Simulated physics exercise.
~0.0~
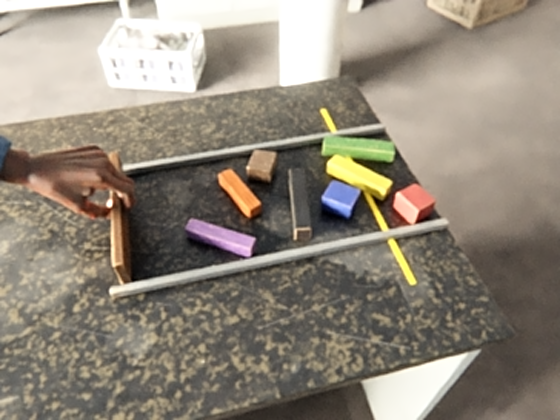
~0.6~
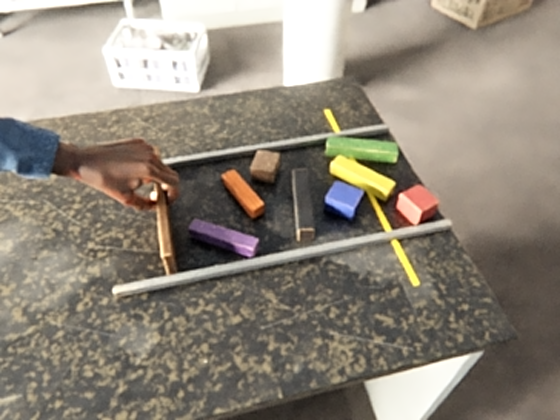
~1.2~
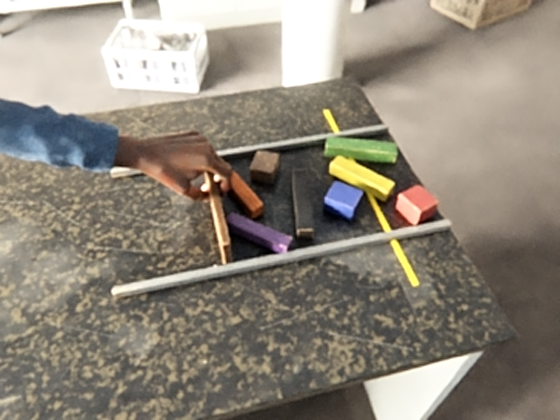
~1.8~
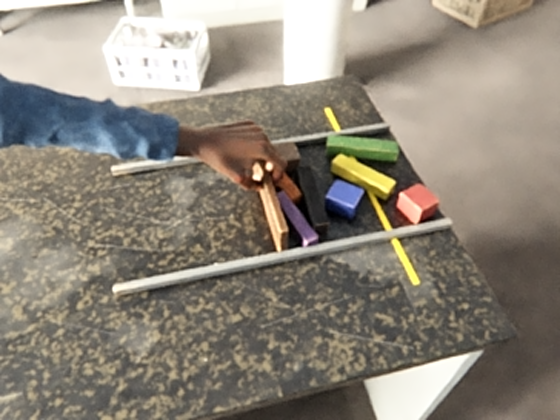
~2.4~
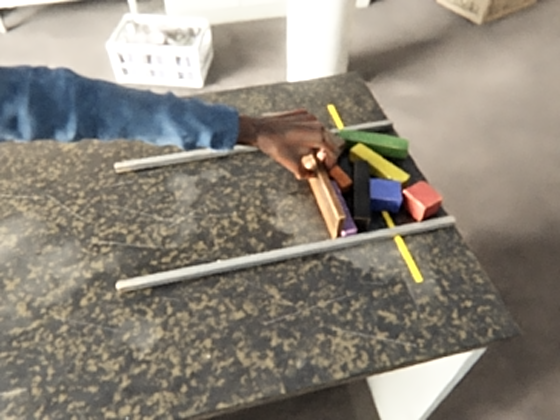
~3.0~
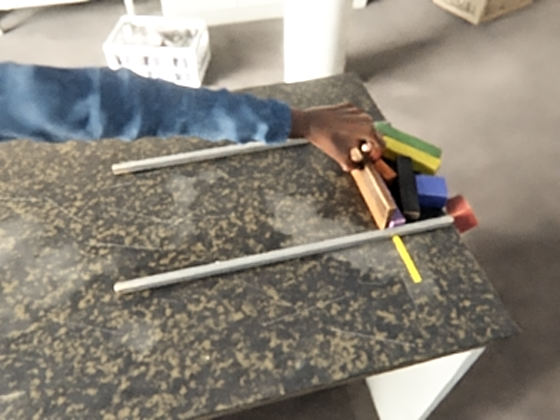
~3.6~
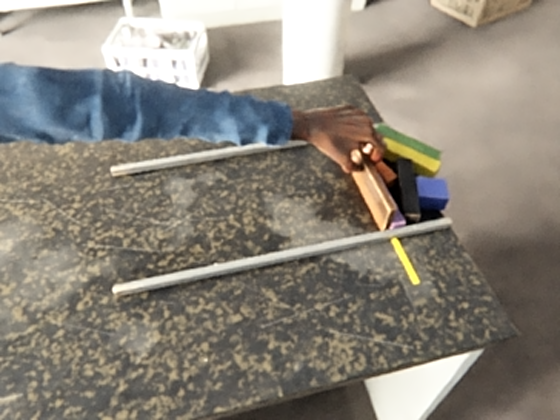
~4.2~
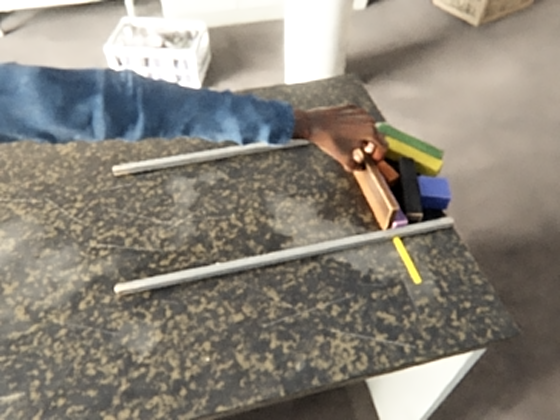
On a dark speckled tabletop, coloured sticks and blocks lie scattered between two grey rails, with a yellow tape line near the right edge. A hand in a blue sleeve holds an upright wooden board at the left and slides it right. The board gathers the purple bar, then the orange stick and the black stick. The growing cluster reaches the blue, yellow and green pieces and crowds toward the edge. The red block tips over the edge and drops out of sight. The hand stops, leaving the others bunched against the board at the table's edge.
